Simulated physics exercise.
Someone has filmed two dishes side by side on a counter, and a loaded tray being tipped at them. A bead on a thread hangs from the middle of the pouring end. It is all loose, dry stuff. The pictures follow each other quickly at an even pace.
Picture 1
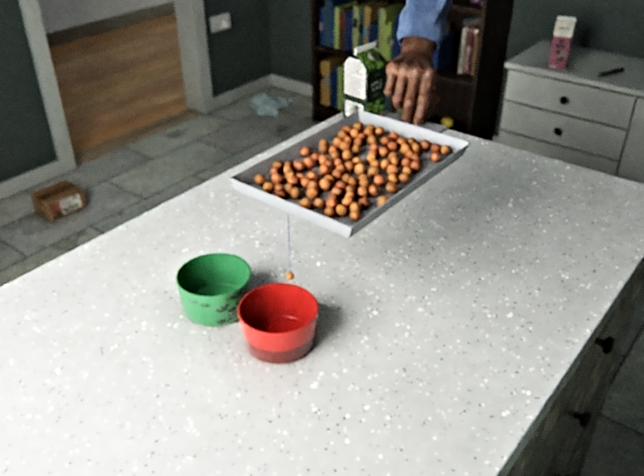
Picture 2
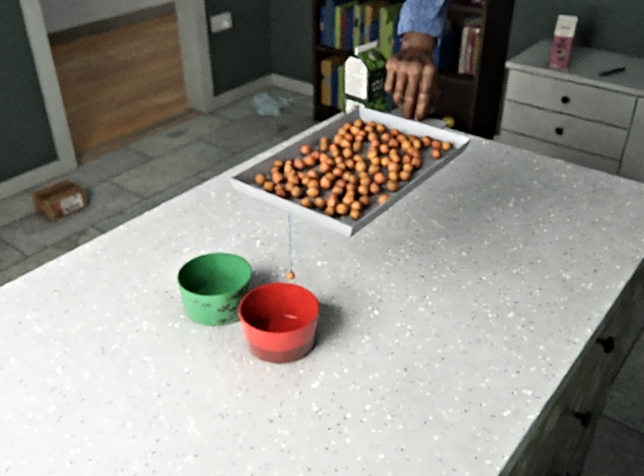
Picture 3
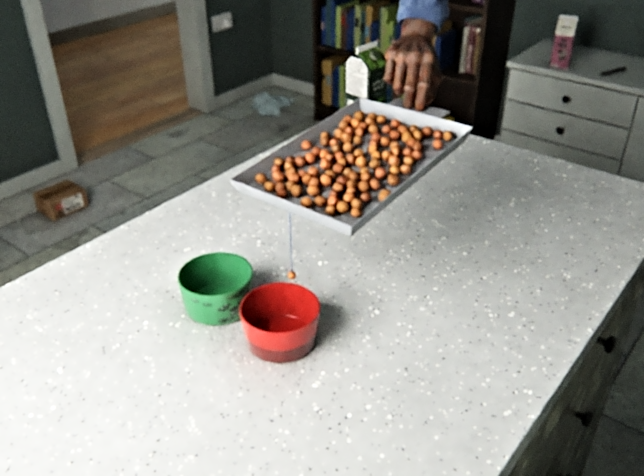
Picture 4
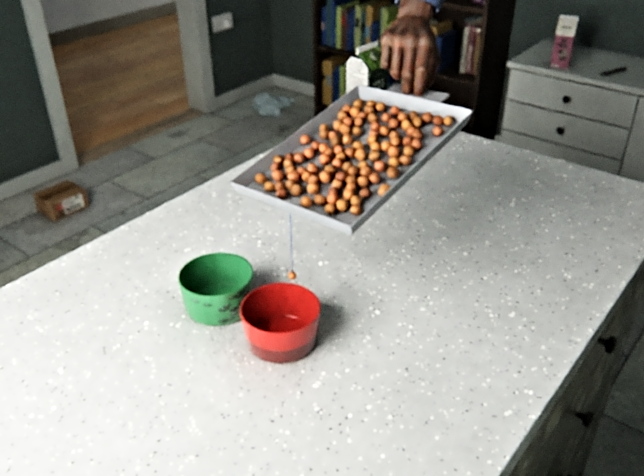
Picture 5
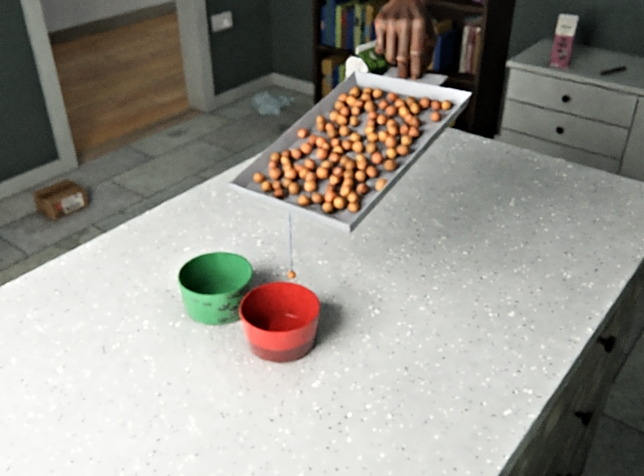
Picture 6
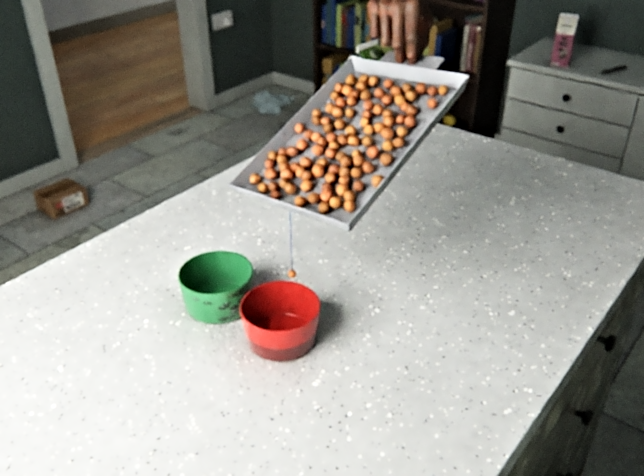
A hand at the far end of a tray of hazelnuts steadily raised that end, steepening the tray above a green dish and a red one, while the nuts shifted slightly toward the lower edge.
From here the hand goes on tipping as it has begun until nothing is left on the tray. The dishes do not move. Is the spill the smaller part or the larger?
The two hold more than half of the load.
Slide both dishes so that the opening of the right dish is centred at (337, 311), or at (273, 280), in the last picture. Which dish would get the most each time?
In turn: The left dish; the right-hand dish.
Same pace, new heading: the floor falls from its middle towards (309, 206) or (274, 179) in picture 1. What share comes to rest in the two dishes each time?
First some 60, then 50 per cent.
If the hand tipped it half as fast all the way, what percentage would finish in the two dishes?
About 90 per cent.
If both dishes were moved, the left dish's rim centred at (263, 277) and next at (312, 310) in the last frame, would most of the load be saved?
First below a half, then below a half.
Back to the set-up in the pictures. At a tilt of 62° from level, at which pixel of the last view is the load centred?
At about (271, 182).
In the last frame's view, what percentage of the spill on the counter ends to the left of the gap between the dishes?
Roughly 70 in a hundred.
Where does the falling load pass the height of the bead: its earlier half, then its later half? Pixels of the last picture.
At about (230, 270), then at (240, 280).
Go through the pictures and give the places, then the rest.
The first picture shows corners of the pouring end (236, 178) and (350, 223), level; middle of the load (350, 167), hazelnuts; left dish (188, 305); right dish (252, 342); bead on its thread (290, 276).
The second picture shows corners of the pouring end (237, 178) and (350, 223), level; middle of the load (351, 165).
The third picture shows corners of the pouring end (237, 179) and (350, 222), tipped barely, lowest at the left corner; middle of the load (351, 159).
The fourth picture shows corners of the pouring end (236, 181) and (349, 222), tipped a little, lowest at the left corner; middle of the load (350, 153).
The fifth picture shows corners of the pouring end (235, 182) and (348, 221), tipped clearly, lowest at the left corner; middle of the load (348, 145).
The sixth picture shows corners of the pouring end (235, 182) and (346, 219), tipped clearly, lowest at the left corner; middle of the load (343, 139), roughly half on the move; left dish (190, 303); right dish (254, 339).
Just after the last frame, tray tipped steeply; almost all on the tray; about a tenth in the air.
A moment on, tray tipped right over; about a tenth on the tray; roughly a quarter in the right dish; roughly a third in the left dish; about a tenth outside both; roughly a quarter in the air.
Further on, tray tipped past a quarter turn; roughly a third in the right dish; roughly half in the left dish; about a tenth outside both.
When it is over, tray tipped past a quarter turn; roughly a third in the right dish; roughly half in the left dish; about a tenth outside both.
